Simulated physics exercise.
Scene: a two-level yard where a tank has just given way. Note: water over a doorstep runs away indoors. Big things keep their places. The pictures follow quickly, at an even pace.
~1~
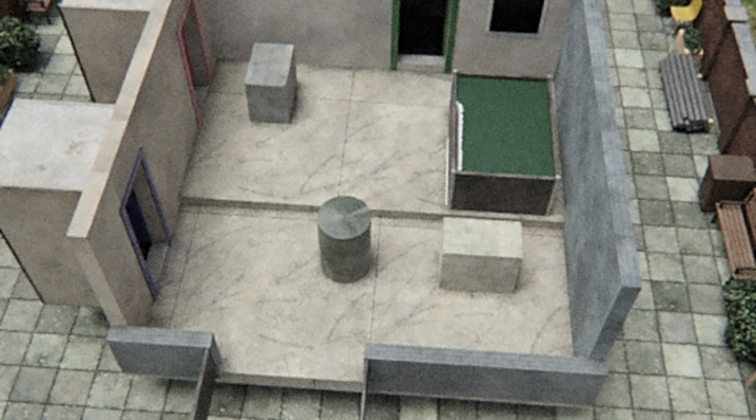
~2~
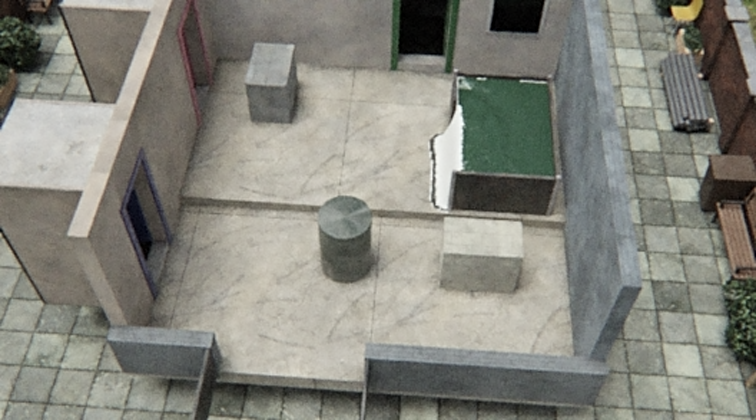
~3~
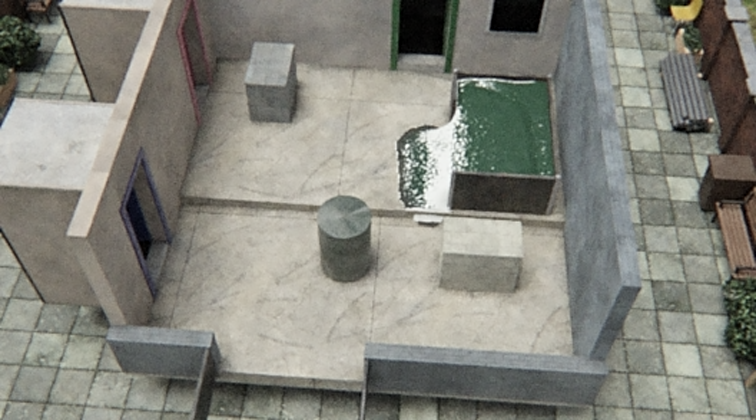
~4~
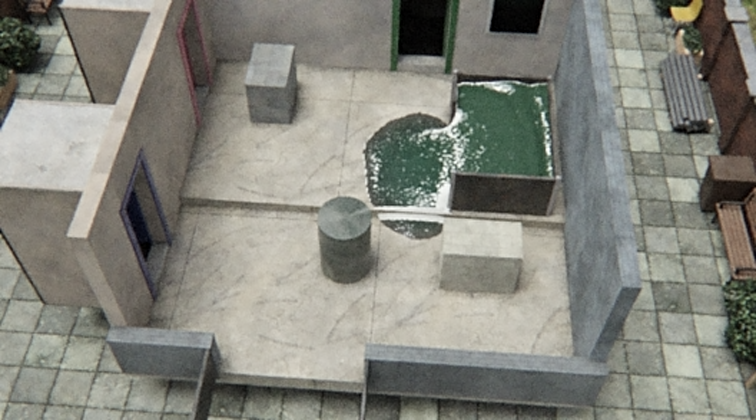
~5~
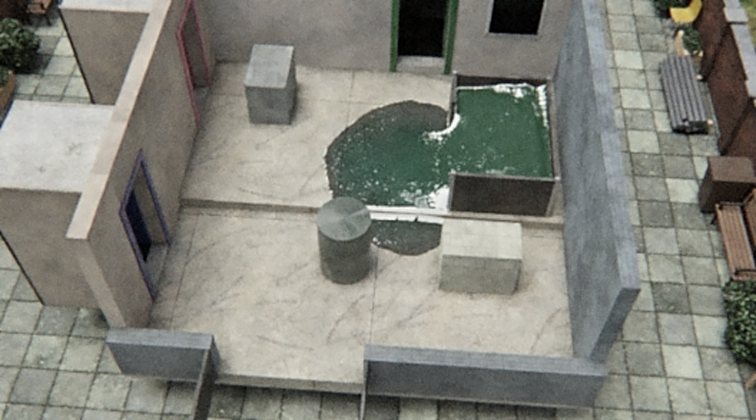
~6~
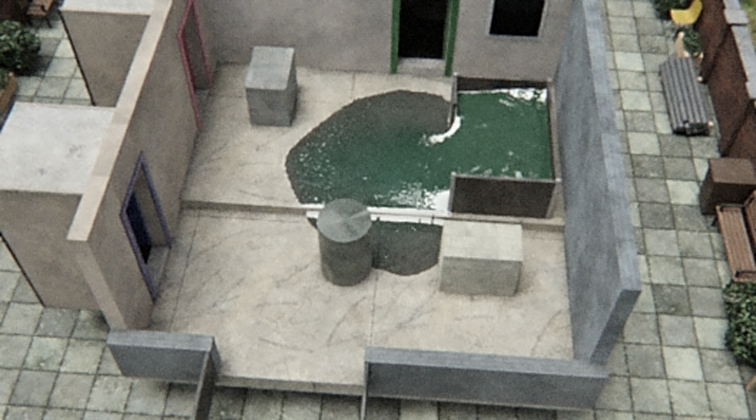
Green water pours from the tank's left side and spreads leftward across the pale yard.
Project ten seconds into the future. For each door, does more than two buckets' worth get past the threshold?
In the end the green door respects the limit, the pink door breaks the limit, the blue door breaks the limit.
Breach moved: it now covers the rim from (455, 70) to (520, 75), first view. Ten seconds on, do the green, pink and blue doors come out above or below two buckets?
In order, green door overshoots the limit, pink door overshoots the limit, blue door remains short of it.
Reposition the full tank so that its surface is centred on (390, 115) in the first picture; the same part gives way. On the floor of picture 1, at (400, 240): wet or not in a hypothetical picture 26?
Outcome at that point: Left alone.
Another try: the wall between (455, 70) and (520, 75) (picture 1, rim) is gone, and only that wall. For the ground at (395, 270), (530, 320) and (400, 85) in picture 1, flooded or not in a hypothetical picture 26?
So that's left bare for the first, waterlogged for the second and waterlogged for the third.
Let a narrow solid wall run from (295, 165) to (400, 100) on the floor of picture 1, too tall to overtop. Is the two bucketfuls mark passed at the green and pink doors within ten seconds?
Note - green: Short of threshold; pink: Short of threshold.
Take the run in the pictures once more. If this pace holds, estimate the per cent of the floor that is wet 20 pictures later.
About 70 per cent.
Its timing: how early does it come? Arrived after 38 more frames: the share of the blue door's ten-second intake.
I get 95 per cent.
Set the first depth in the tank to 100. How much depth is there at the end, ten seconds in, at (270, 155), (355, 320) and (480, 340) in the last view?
First spot 4 %, second 4 %, third 10 %.
A moment on, water covers 45 % of the floor; the green door wet at the sill, nothing in, the pink door not reached, the blue door not reached.
Next, water covers 60 % of the floor; the green door wet at the sill, nothing in, the pink door over two buckets in, the blue door under two buckets in.
Then, water covers 70 % of the floor; the green door wet at the sill, nothing in, the pink door far over two buckets in, the blue door over two buckets in.
Later, water covers 90 % of the floor; the green door wet at the sill, nothing in, the pink door far over two buckets in, the blue door over two buckets in.
In the end, water covers 100 % of the floor; the green door wet at the sill, nothing in, the pink door far over two buckets in, the blue door over two buckets in.
